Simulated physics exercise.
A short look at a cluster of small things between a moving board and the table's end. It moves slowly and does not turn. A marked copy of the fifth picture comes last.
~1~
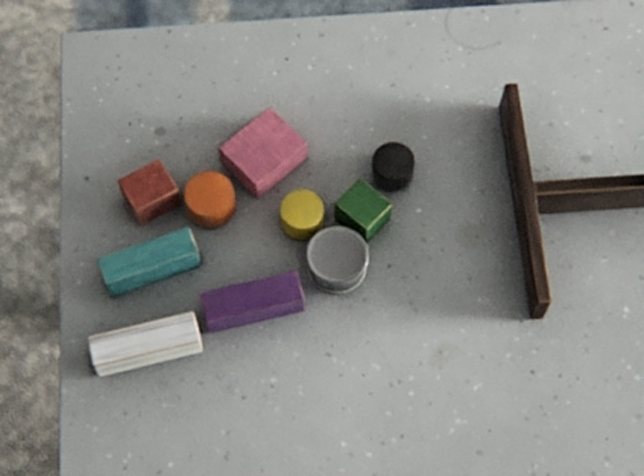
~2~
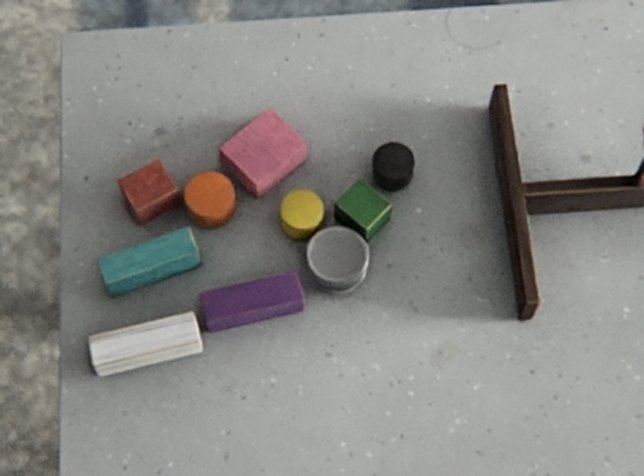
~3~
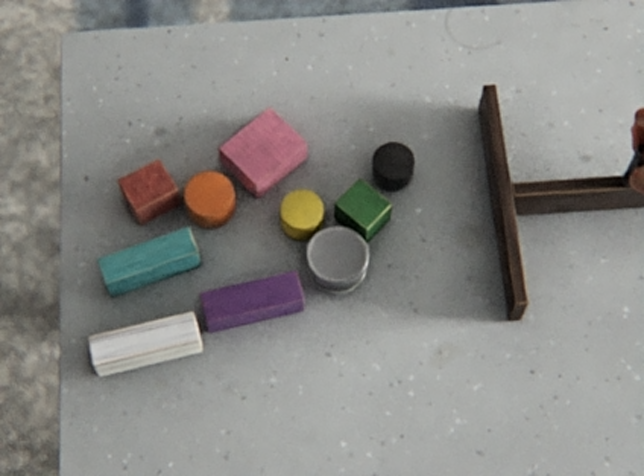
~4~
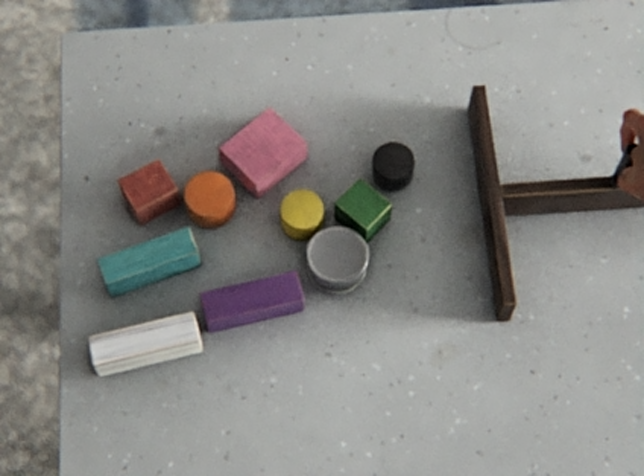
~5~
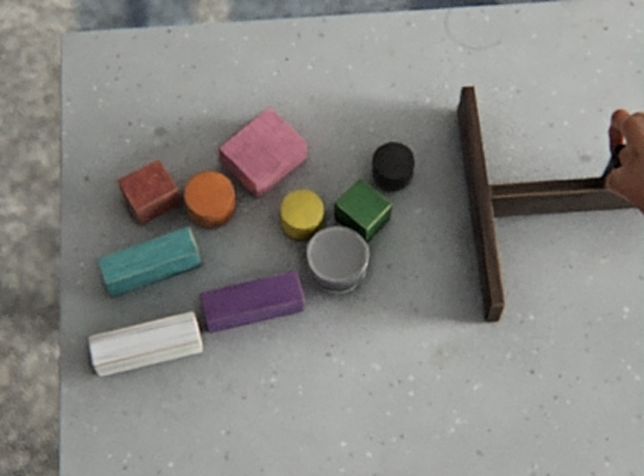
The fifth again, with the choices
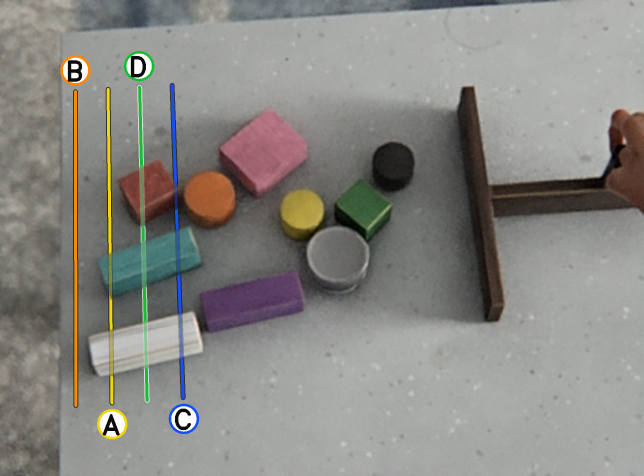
Hand sliding a dark T-shaped wooden board slowly left across a speckled grey table towards a still cluster of colourful blocks and cylinders.
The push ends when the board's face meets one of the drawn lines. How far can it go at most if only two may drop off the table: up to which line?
D is the last line within the limit.
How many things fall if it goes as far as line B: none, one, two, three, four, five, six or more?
In all, six or more.
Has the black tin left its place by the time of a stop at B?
Yes.
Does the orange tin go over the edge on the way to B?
Yes.
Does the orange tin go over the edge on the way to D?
No.
On the marked copy, A at (110, 238); B at (76, 240); C at (177, 233); D at (143, 236).
Following D. Soon after the start, board (361, 200); black tin (328, 170); yellow tin (288, 217).
Later, board (238, 208); white stick (100, 385); turquoise bar (108, 277).
In the end, board (144, 215); red block over the edge; turquoise bar over the edge; two fallen.
As for the rest, A drops four; B drops eight; C is within the limit but short.
